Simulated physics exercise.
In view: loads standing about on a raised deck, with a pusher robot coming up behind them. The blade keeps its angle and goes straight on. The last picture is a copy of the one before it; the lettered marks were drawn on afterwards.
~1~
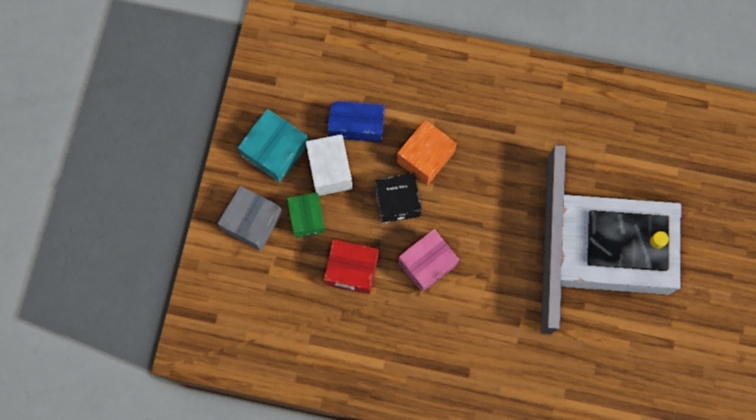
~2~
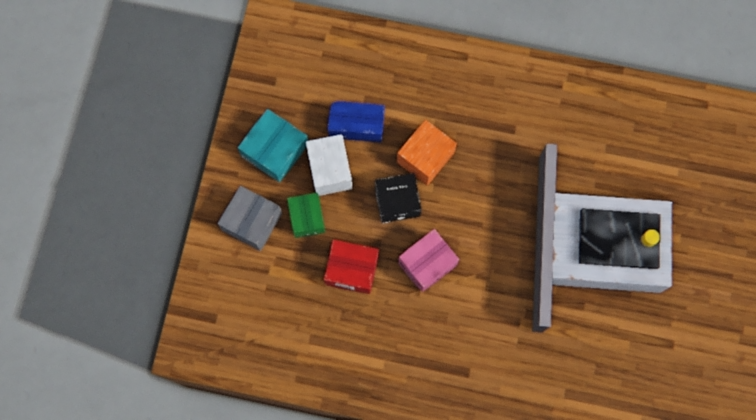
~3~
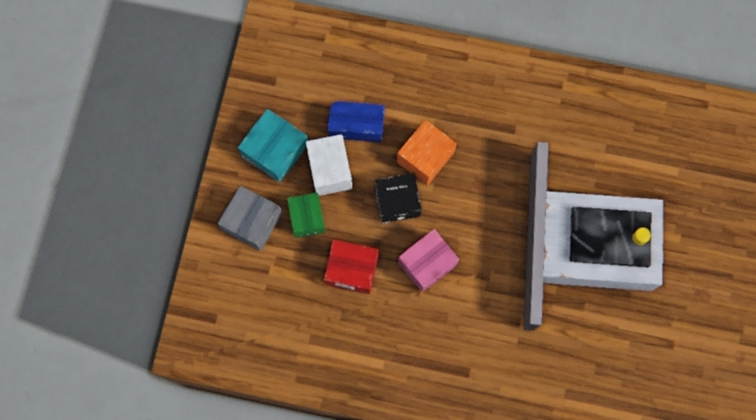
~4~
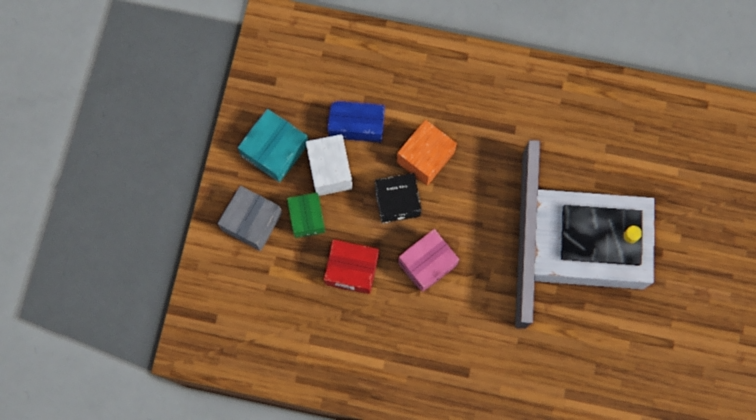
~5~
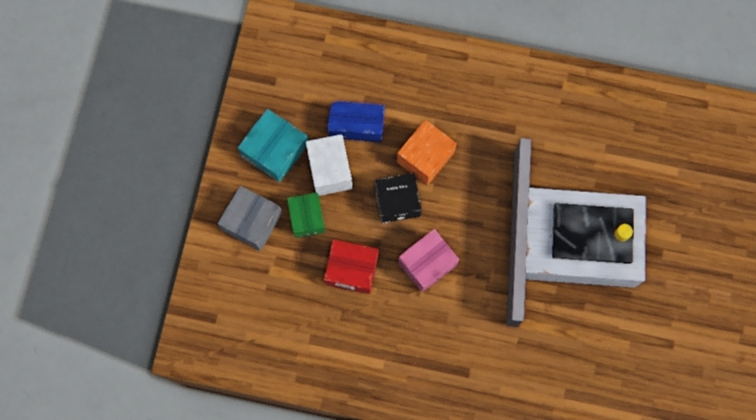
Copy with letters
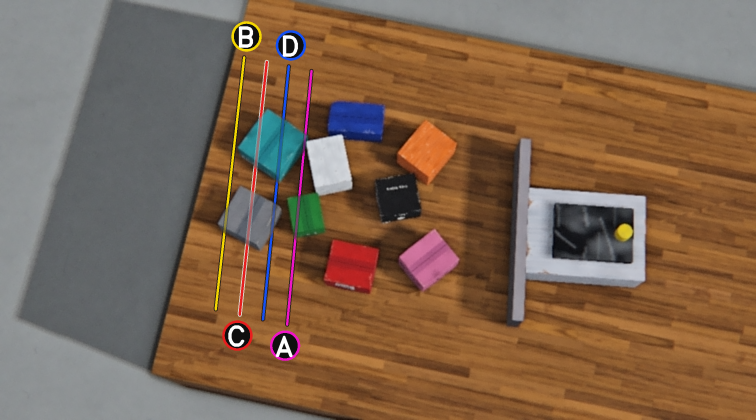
The clip opens on colourful boxes clustered on a wooden deck, with a pale robot bearing a wide flat pusher plate to their right. The robot creeps a short way left toward the boxes, narrowing the gap slightly, while every box stays still and untouched.
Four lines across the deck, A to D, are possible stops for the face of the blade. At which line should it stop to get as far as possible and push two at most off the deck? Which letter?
As far as mark D.
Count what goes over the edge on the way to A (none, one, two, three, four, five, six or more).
By then, one.
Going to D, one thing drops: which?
The turquoise box goes over.
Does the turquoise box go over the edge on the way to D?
Yes.
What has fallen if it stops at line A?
The turquoise box goes over.
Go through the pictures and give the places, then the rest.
The first picture shows red box (352, 267); orange crate (426, 153); blue parcel (356, 122).
The second picture shows robot (614, 238); pink box (428, 262).
The third picture shows robot (605, 236); grey parcel (251, 219).
The fourth picture shows robot (596, 234); turquoise box (274, 146).
The fifth picture shows robot (587, 232); red box (352, 267); orange crate (426, 153); blue parcel (356, 122).
On the marked copy, A at (300, 194); B at (230, 180); C at (254, 185); D at (276, 189).
Taking D. A third of the way, robot (498, 214); red box (341, 268); orange crate (406, 155).
Two thirds of the way, robot (410, 196); turquoise box (247, 138); grey parcel (240, 218).
When it is over, robot (341, 182); turquoise box over the edge; grey parcel (192, 220); one fallen.
As for the rest, A is within the limit but short; B drops four; C drops three.
